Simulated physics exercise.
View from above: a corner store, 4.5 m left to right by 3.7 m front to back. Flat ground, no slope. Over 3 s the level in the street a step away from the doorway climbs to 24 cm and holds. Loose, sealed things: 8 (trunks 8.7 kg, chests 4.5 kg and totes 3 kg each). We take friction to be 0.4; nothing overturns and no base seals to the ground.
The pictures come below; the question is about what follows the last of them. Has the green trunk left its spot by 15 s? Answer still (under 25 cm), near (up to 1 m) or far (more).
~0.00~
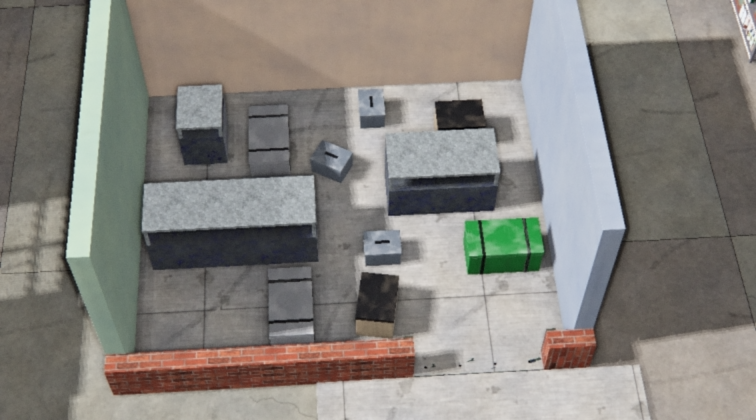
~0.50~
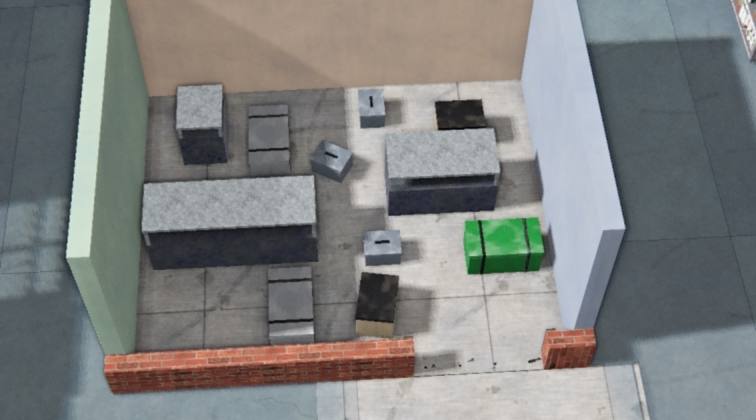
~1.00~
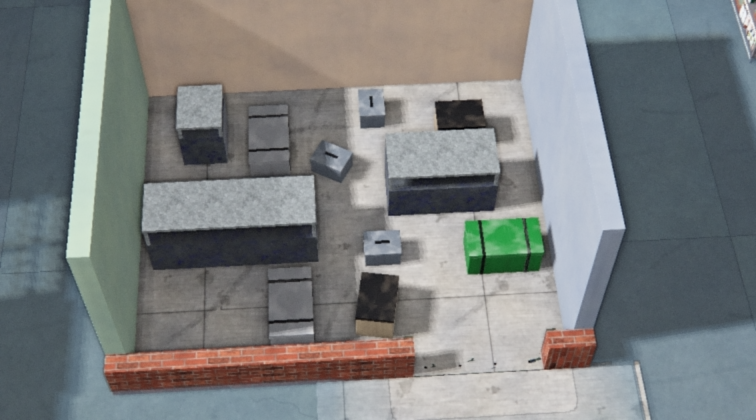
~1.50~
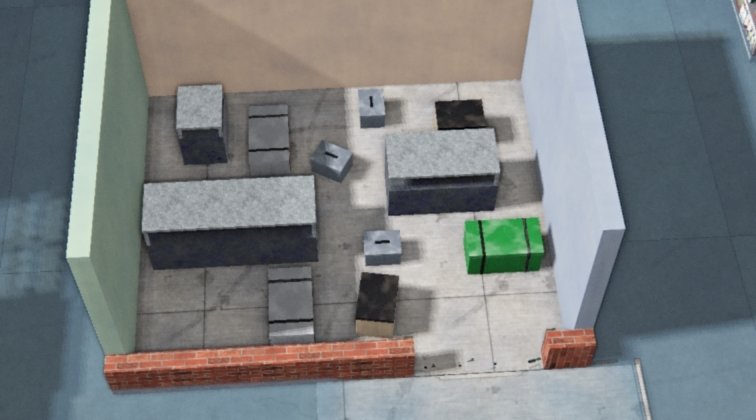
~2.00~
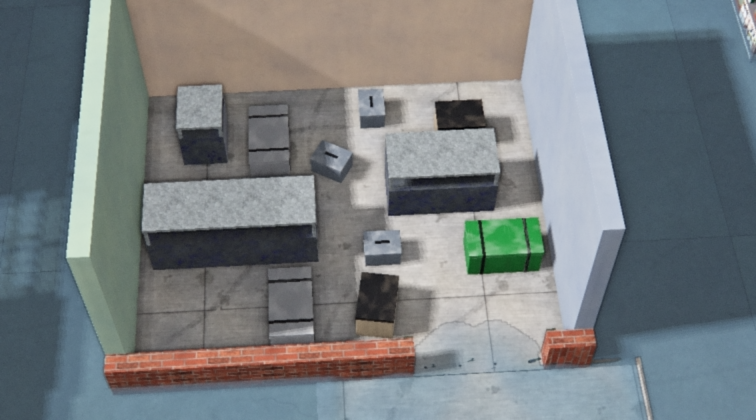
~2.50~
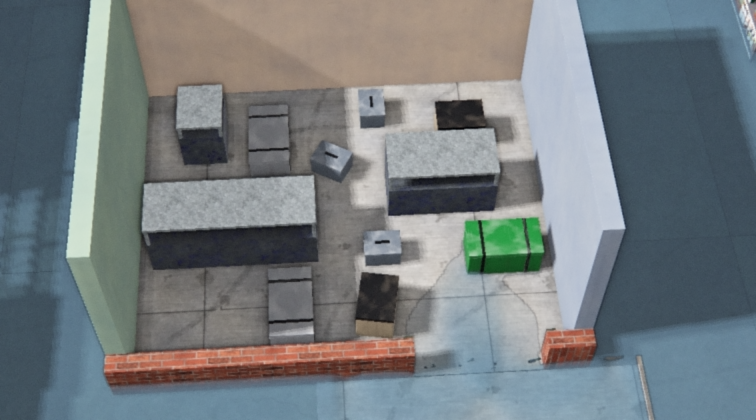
Near.
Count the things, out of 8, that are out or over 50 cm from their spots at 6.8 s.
That would be 4.
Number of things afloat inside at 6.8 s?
6 at that moment.
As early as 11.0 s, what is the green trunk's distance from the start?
I'd put it at around 40 cm.
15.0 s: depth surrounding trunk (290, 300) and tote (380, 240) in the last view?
Depth approx. 16 cm / 17 cm.
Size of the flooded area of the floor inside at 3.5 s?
Somewhere about 3.5 m2, give or take.
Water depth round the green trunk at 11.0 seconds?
I'd put it at about 16 cm.
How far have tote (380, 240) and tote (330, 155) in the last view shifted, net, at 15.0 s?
They've ended up 200 cm and 150 cm away, in that order.
After 3.5 s the green trunk is near (513, 207), 0.4 m from its start, afloat; 1 afloat.
After 6.8 s the green trunk is near (513, 200), 0.4 m from its start, afloat; 6 afloat.
After 11.0 s the green trunk is near (514, 199), 0.4 m from its start, afloat; 8 afloat.
After 15.0 s the green trunk is near (515, 197), 0.4 m from its start, afloat; 8 afloat.
